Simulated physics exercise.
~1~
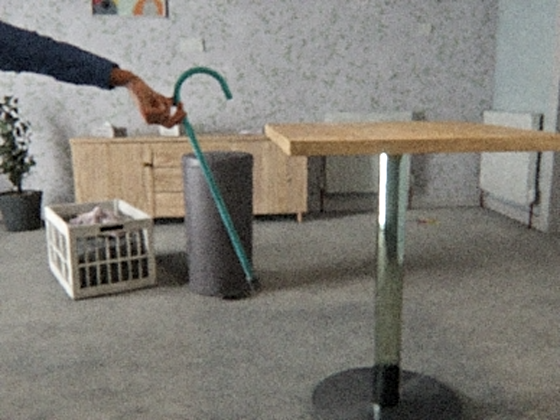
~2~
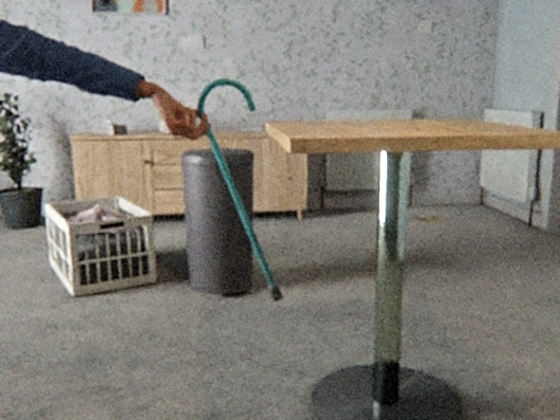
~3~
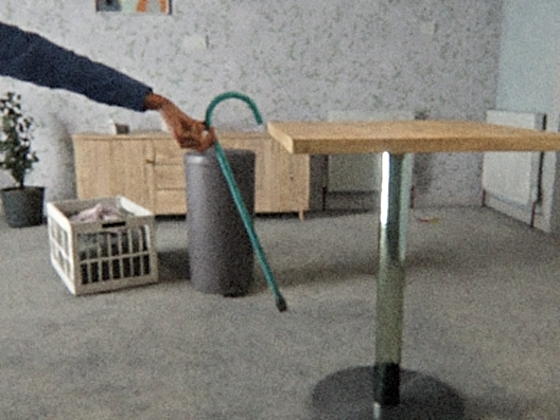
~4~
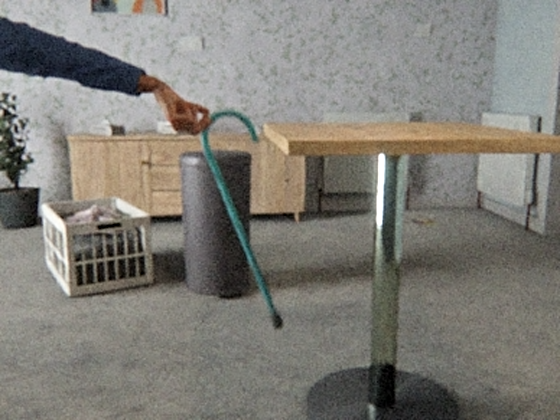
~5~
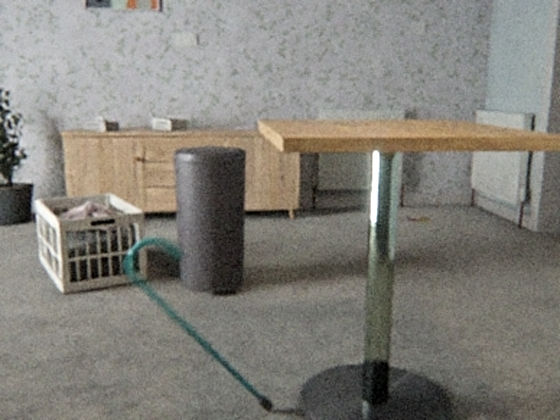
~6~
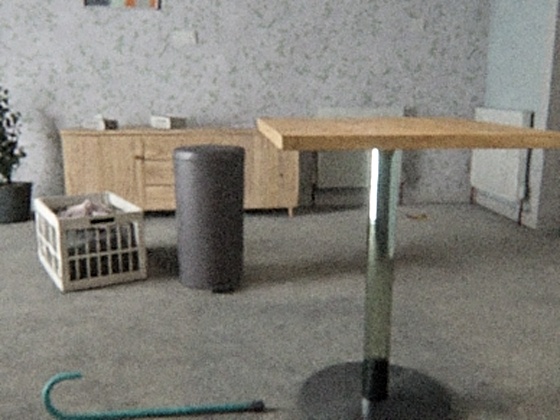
An arm in a dark sleeve reaches in from the left, holding a turquoise cane with a curved handle, in a grey-carpeted room seen from a slightly swaying camera. A light wooden table on a metal pedestal stands at the right, with a dark grey bin, a white crate and a wooden sideboard behind. The hand moves the cane rightward and lowers it until its crook meets the table's near left corner. The fingers let go and begin to draw back. The cane slips off, drops leftward as it tips over, and ends lying nearly flat on the floor.
